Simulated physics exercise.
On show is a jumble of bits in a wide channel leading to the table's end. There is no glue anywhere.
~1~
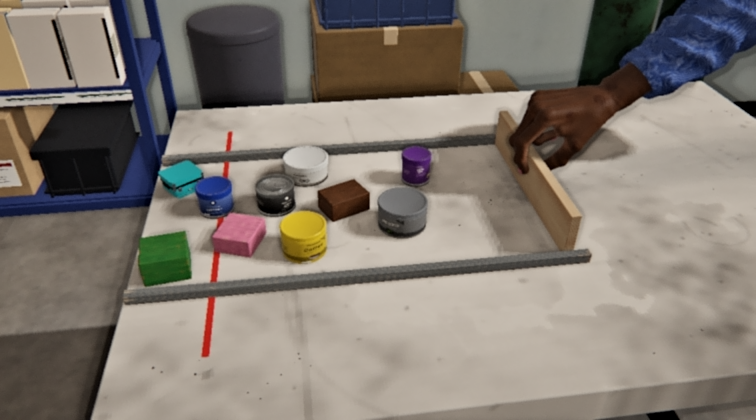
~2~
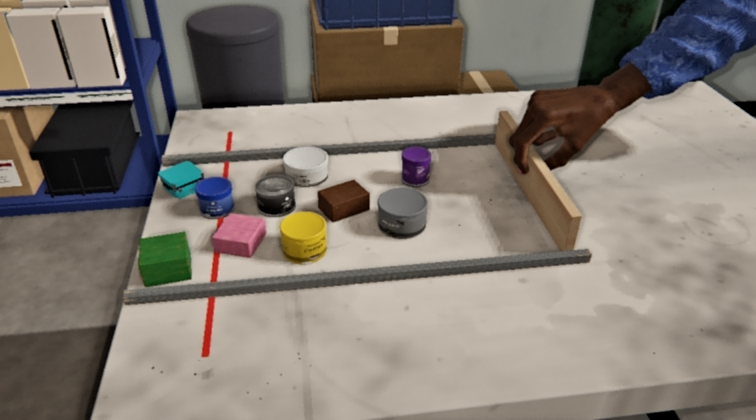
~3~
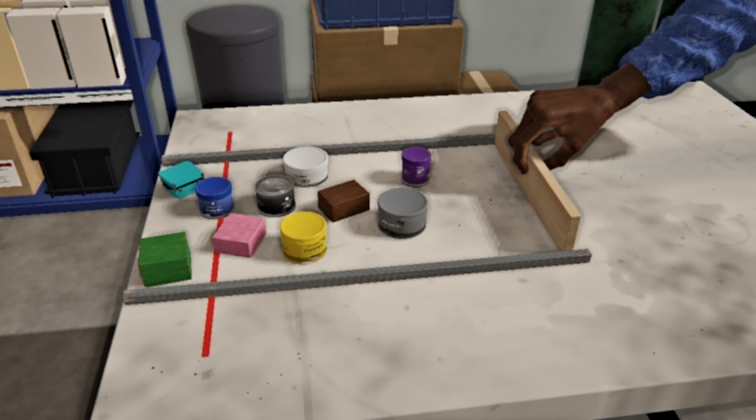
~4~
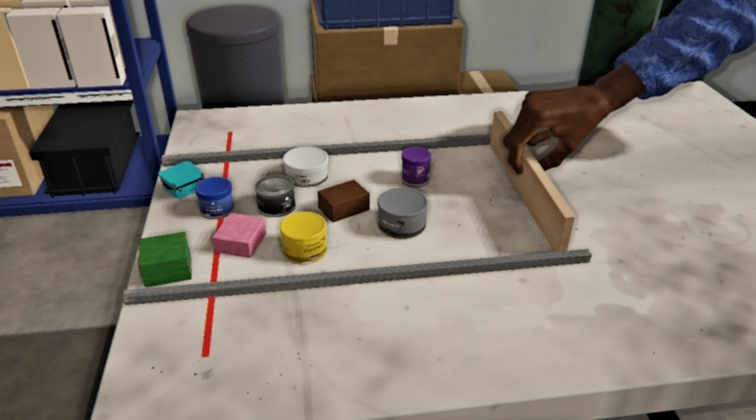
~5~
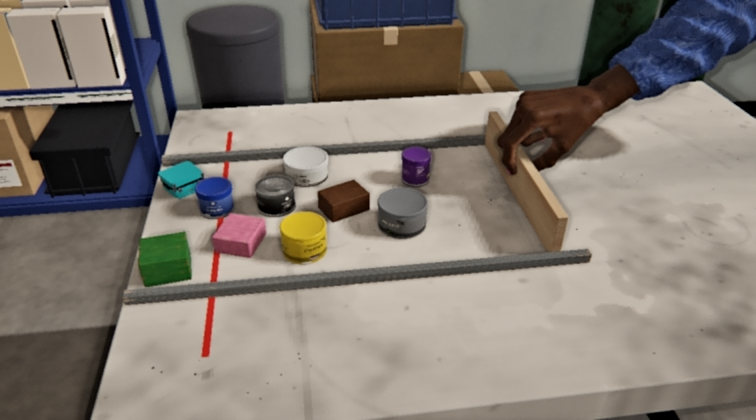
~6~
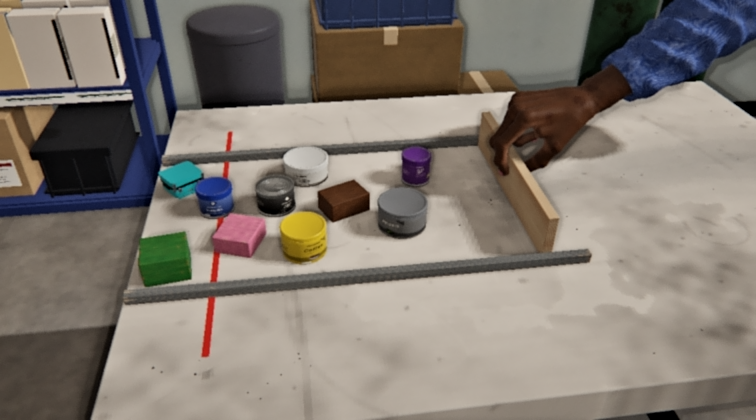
A wooden board, held by a hand in a blue sleeve, stayed nearly still, then slid slightly left between two gray rails, while the colorful tubs and blocks near the red line sat unmoved.
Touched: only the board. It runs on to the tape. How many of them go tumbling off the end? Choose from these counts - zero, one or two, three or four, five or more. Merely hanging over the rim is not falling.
Count: One or two.
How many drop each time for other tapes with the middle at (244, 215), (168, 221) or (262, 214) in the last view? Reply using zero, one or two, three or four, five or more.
Going through the three places in order, the answers are just one or two; 5 or more; no fall at all.
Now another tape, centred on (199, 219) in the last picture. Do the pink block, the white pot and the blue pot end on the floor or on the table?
The pink block? It does not stay. The white pot? It is safe. The blue pot? It does not stay.
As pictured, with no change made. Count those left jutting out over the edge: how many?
3 is the number.
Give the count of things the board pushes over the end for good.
2.
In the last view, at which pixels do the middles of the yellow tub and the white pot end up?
You'll find the yellow tub at roughly (190, 257) and the white pot at roughly (202, 168).
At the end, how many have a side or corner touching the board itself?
5.
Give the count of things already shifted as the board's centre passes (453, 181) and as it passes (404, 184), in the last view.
First 0, then 2.
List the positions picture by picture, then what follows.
In the first frame, turquoise case (182, 181); green block (166, 259); blue pot (215, 197); board (532, 175); tape (221, 217).
In the second frame, green block (166, 259); yellow tub (304, 238).
In the third frame, blue pot (215, 198); pink block (240, 235).
In the fourth frame, turquoise case (182, 181); brown block (344, 201).
In the fifth frame, green block (166, 259); black pot (276, 196).
In the sixth frame, turquoise case (182, 181); green block (166, 259); blue pot (215, 198); board (512, 176); tape (221, 217).
Early on, none off yet; turquoise case at rest near (182, 181); green block at rest near (166, 259); blue pot at rest near (215, 198).
Finally, the number that fall off is one or two; lost, blue pot and green block.
